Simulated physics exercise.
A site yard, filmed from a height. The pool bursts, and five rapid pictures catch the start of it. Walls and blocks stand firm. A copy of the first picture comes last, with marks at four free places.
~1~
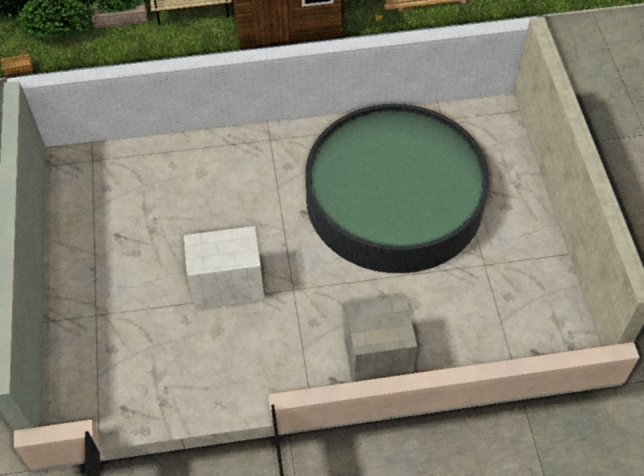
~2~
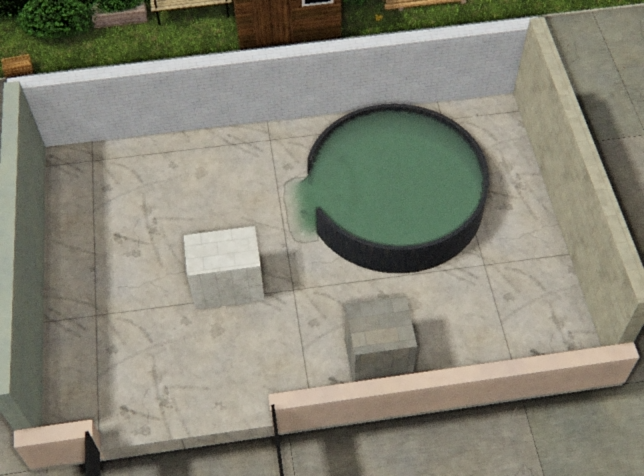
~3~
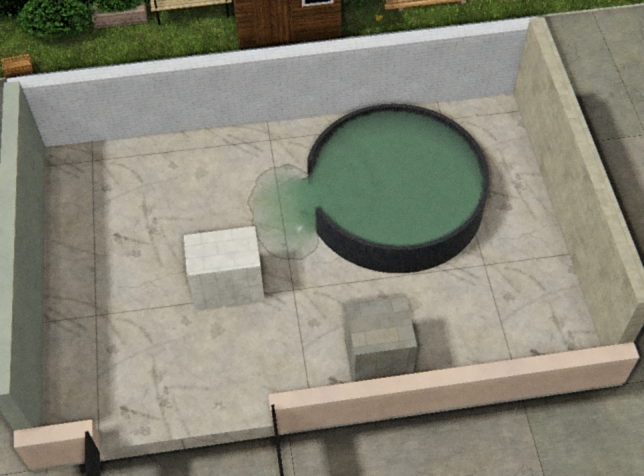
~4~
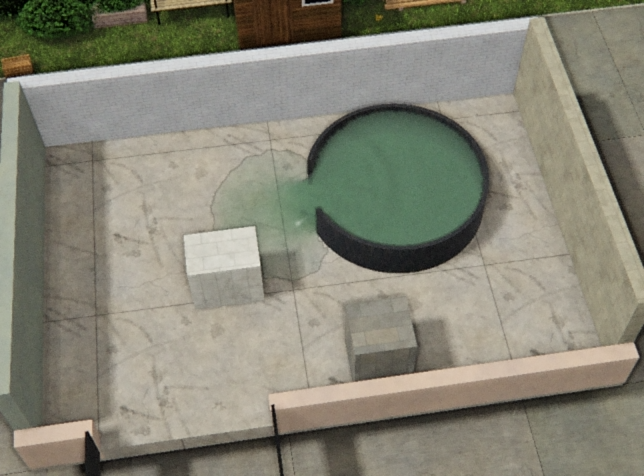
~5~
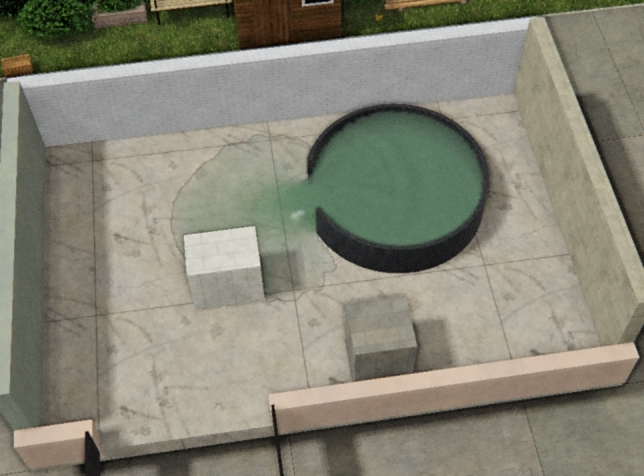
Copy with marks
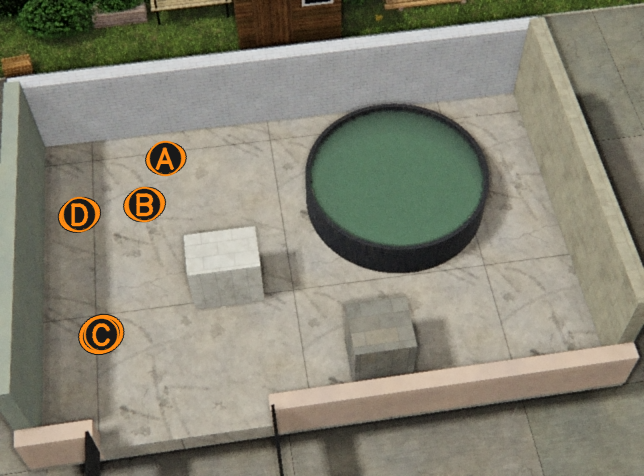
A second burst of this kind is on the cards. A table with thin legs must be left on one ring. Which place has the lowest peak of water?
I would pick place C.
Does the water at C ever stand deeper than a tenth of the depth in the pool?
Yes, clearly.
On the marked copy, A at (165, 158); B at (144, 204); C at (101, 334); D at (79, 214).
If A is chosen, the water peaks at about 42 % of the depth that stood in the pool.
If B is chosen, the water peaks at about 40 % of the depth that stood in the pool.
If C is chosen, the water peaks at about 19 % of the depth that stood in the pool.
If D is chosen, the water peaks at about 44 % of the depth that stood in the pool.
